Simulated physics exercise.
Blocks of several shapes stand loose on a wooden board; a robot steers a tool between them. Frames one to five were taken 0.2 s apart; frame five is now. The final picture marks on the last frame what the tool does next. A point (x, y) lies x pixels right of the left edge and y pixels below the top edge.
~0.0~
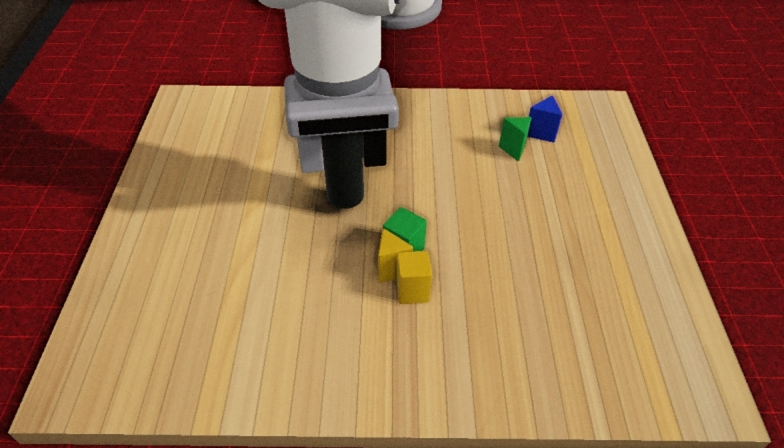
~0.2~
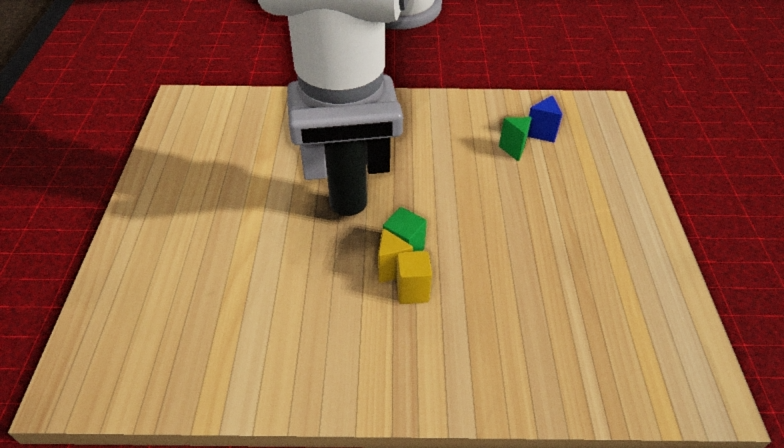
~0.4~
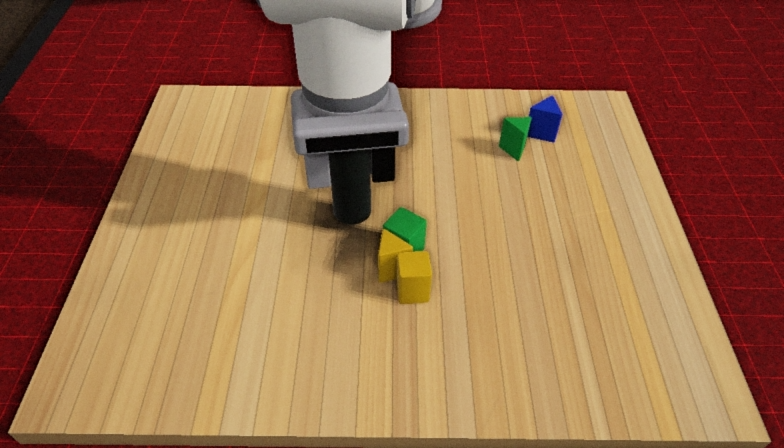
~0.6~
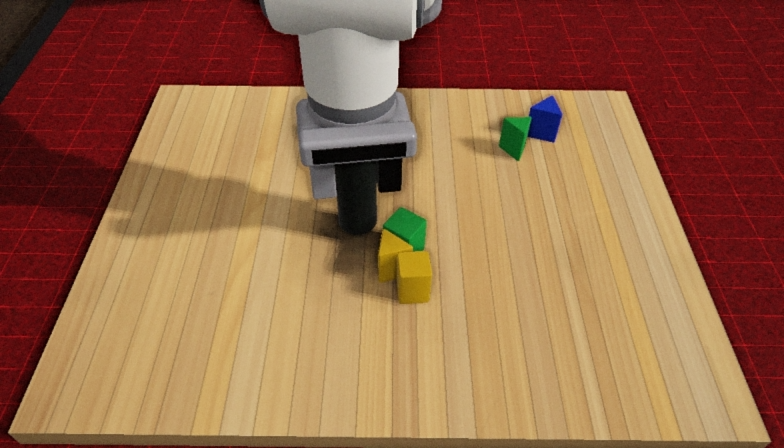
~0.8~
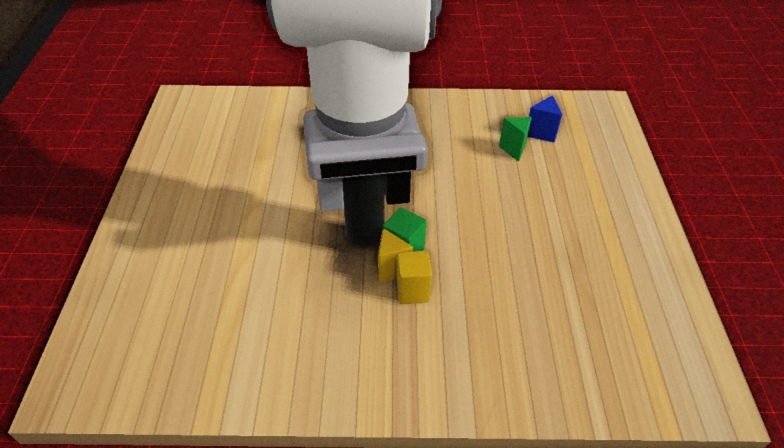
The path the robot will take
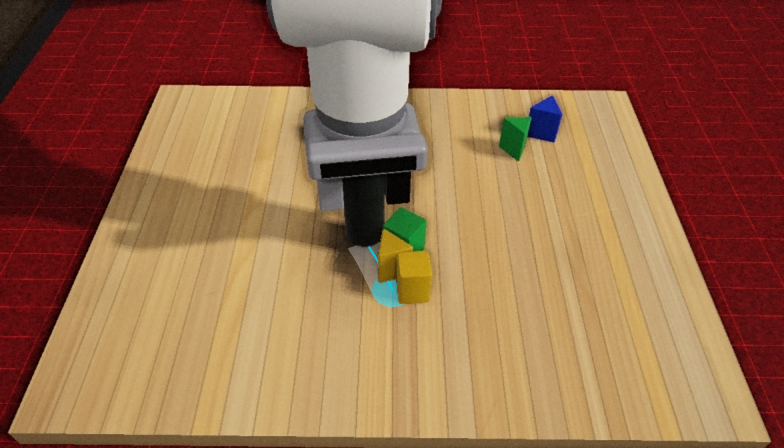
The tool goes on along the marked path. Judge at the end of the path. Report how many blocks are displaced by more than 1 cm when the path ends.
It displaces three or more.
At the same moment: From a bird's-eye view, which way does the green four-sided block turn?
Spin direction: Counter-clockwise.
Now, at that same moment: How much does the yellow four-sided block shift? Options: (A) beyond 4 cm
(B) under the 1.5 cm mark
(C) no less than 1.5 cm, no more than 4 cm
A (beyond 4 cm)
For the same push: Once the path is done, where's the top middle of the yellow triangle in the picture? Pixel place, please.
It ends at (422, 289).
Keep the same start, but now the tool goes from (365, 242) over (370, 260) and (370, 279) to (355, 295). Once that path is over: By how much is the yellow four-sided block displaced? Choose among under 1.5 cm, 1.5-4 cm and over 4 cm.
It slides somewhere between 1.5 and 4 cm.
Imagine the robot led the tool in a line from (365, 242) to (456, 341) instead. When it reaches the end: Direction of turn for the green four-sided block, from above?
Looking down, my answer is that the green four-sided block rotates anticlockwise.
The drawn path runs from (365, 242) by way of (380, 265) to (393, 290).
On the path given first. Halfway along, tool at (380, 256); yellow triangle at (405, 264); green four-sided block at (416, 230), turned 55° anticlockwise; yellow four-sided block at (430, 282).
At the end, tool at (393, 281); yellow triangle at (422, 289); green four-sided block at (417, 230), turned 55° anticlockwise; yellow four-sided block at (452, 305), turned 20° anticlockwise.
